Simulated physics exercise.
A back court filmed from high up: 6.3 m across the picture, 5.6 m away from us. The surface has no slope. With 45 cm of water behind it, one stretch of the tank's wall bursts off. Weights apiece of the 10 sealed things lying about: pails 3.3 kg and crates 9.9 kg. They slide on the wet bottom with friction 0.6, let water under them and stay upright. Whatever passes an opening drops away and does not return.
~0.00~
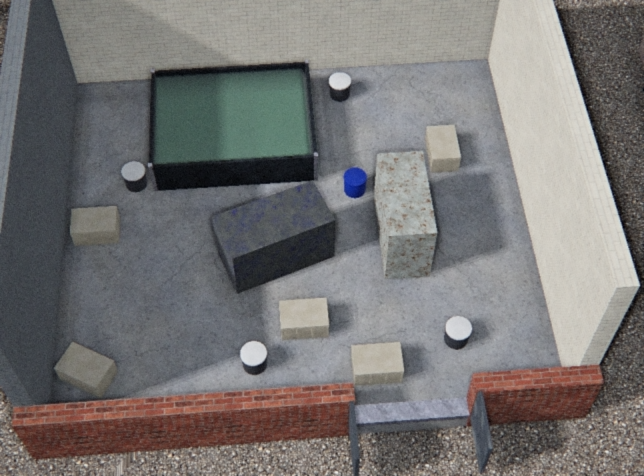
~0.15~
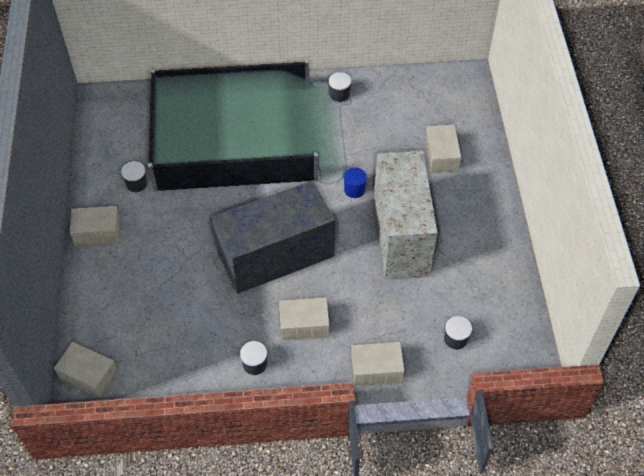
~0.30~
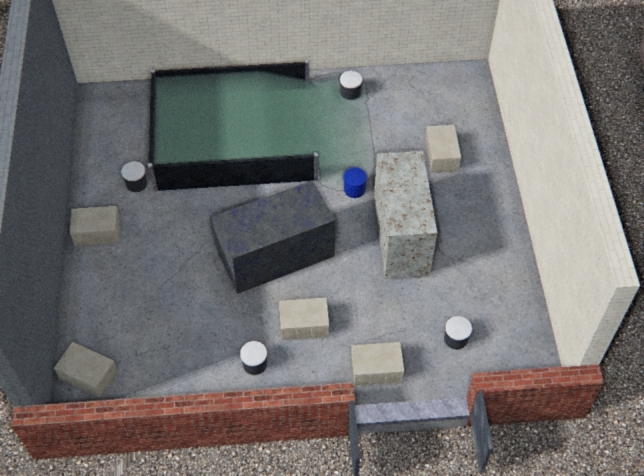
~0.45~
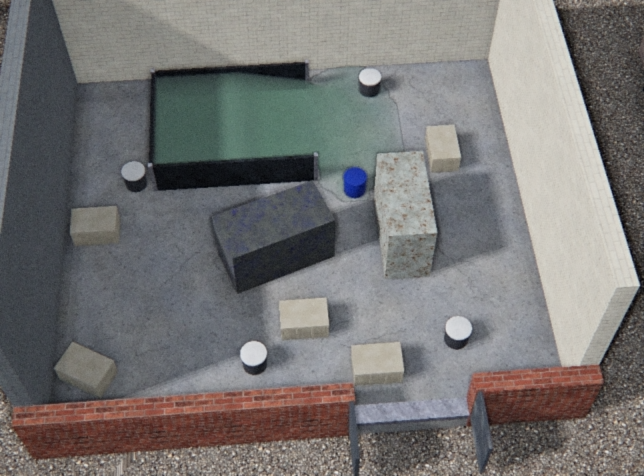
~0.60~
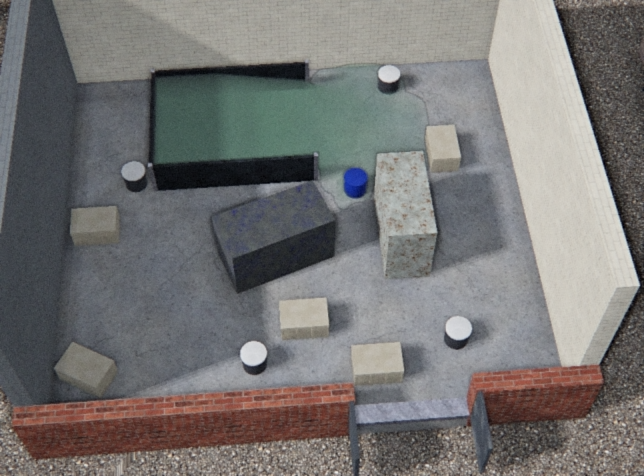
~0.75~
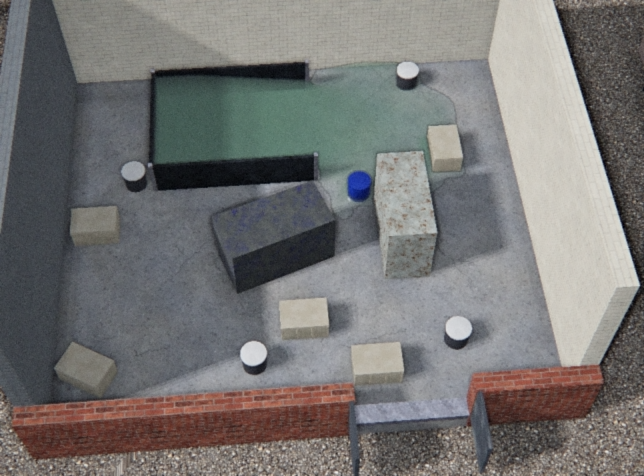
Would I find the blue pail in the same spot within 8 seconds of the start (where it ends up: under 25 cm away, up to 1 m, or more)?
Blue pail gets carried off.
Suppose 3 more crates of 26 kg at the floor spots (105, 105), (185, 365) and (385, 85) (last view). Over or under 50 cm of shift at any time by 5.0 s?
In that order: Less, under, past it.
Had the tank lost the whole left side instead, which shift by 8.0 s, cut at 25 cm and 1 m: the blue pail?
In that case the blue pail barely shifts.
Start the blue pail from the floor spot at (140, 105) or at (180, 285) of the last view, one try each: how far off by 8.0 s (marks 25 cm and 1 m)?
In that order: It holds its place; it stays put.
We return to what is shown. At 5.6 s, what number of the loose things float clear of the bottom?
At that moment 2.
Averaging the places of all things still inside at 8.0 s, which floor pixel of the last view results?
Near (244, 311).
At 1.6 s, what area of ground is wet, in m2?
About 12 m2.
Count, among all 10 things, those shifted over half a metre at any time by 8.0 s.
6 of them.
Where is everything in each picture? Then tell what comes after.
In the first frame, the blue pail at (355, 177), on the bottom; water covers 3.7 m2; 0 of 10 have shifted.
In the second frame, the blue pail at (355, 177) rests on the ground; water covers 4.4 m2; 0 of 10 have shifted.
In the third frame, the blue pail at (355, 177), on the bottom; water covers 5.3 m2; 1 of 10 have shifted.
In the fourth frame, the blue pail at (355, 177), on the bottom; 6.3 m2 under water; 1 of 10 have shifted.
In the fifth frame, the blue pail at (356, 177) rests on the ground; 7.3 m2 under water; 1 of 10 have shifted.
In the sixth frame, the blue pail at (359, 181) rests on the ground, 9 cm from its start; 8.2 m2 under water; 2 of 10 have shifted.
After 1.6 s the blue pail is near (359, 203), 0.5 m from its start, aground; 0 of 10 are out; 2 afloat.
After 3.6 s the blue pail is near (356, 208), 0.5 m from its start, aground; 0 of 10 are out; 2 afloat.
After 5.6 s the blue pail is near (354, 225), 0.8 m from its start, aground; 1 of 10 are out; 2 afloat.
After 8.0 s the blue pail is near (367, 290), 1.8 m from its start, afloat; 1 of 10 are out; 2 afloat.
